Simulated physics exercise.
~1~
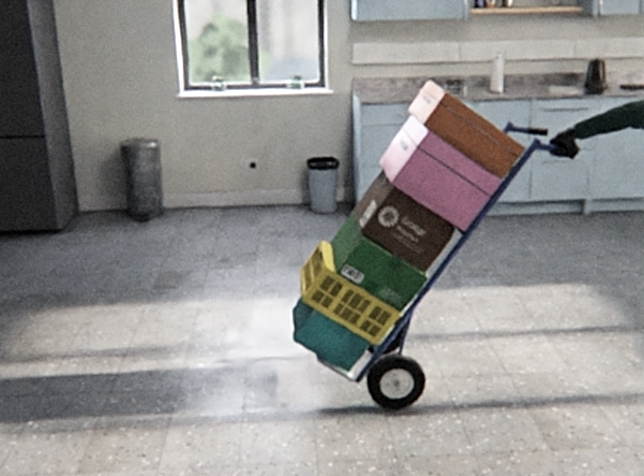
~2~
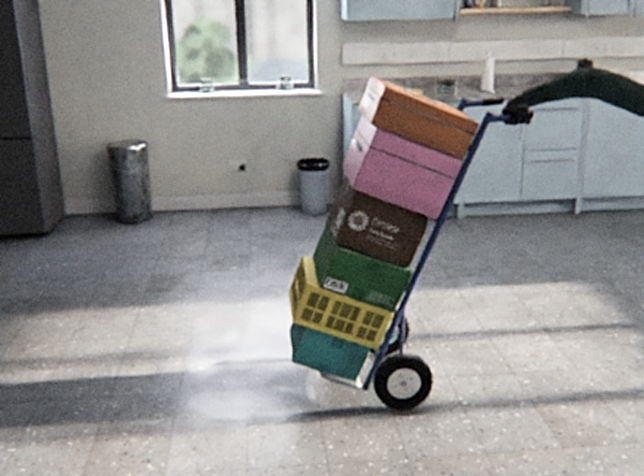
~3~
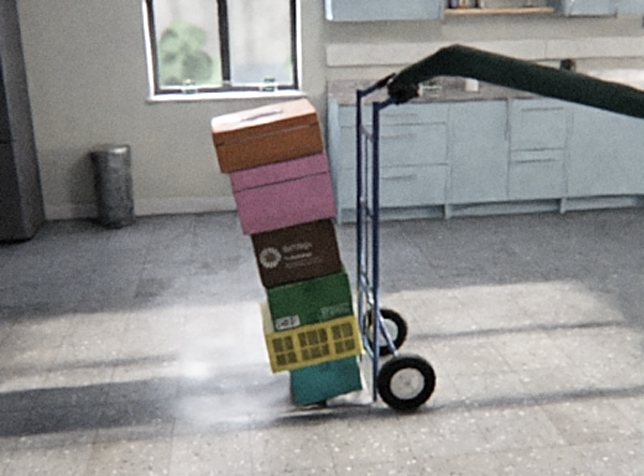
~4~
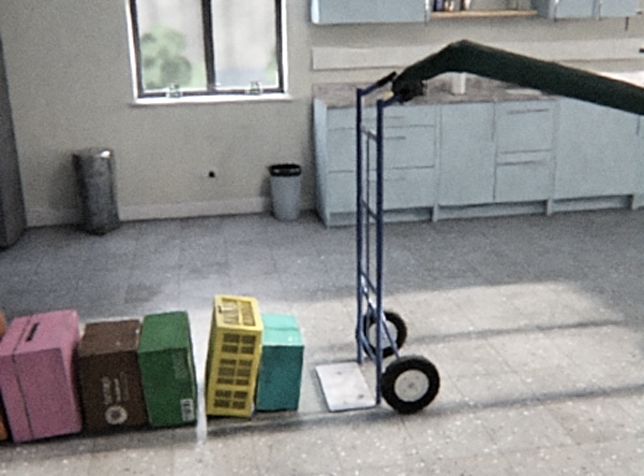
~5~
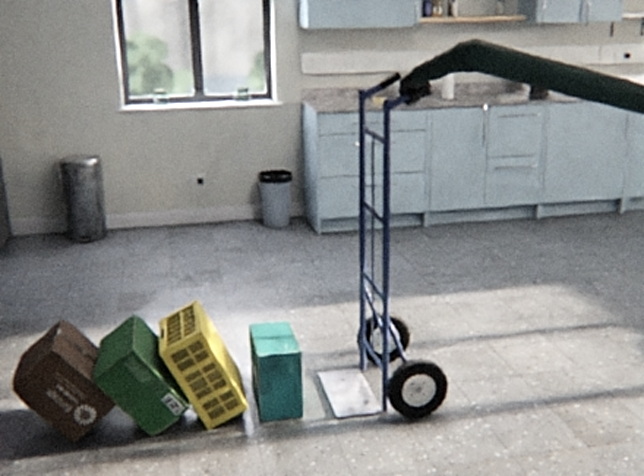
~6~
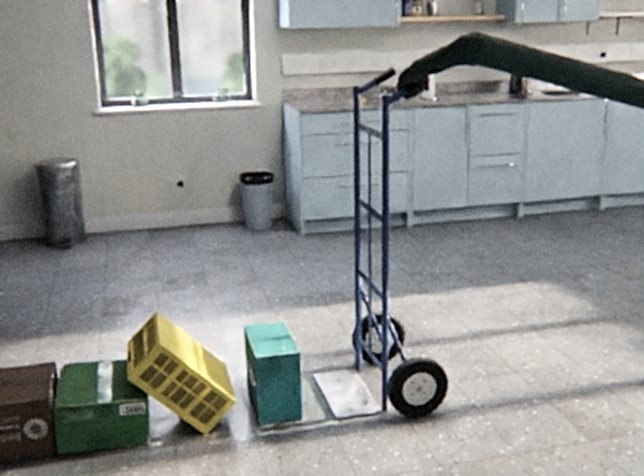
In a kitchen, a dark-sleeved arm swings a loaded sack truck upright, sending its stacked boxes and yellow crate toppling left.
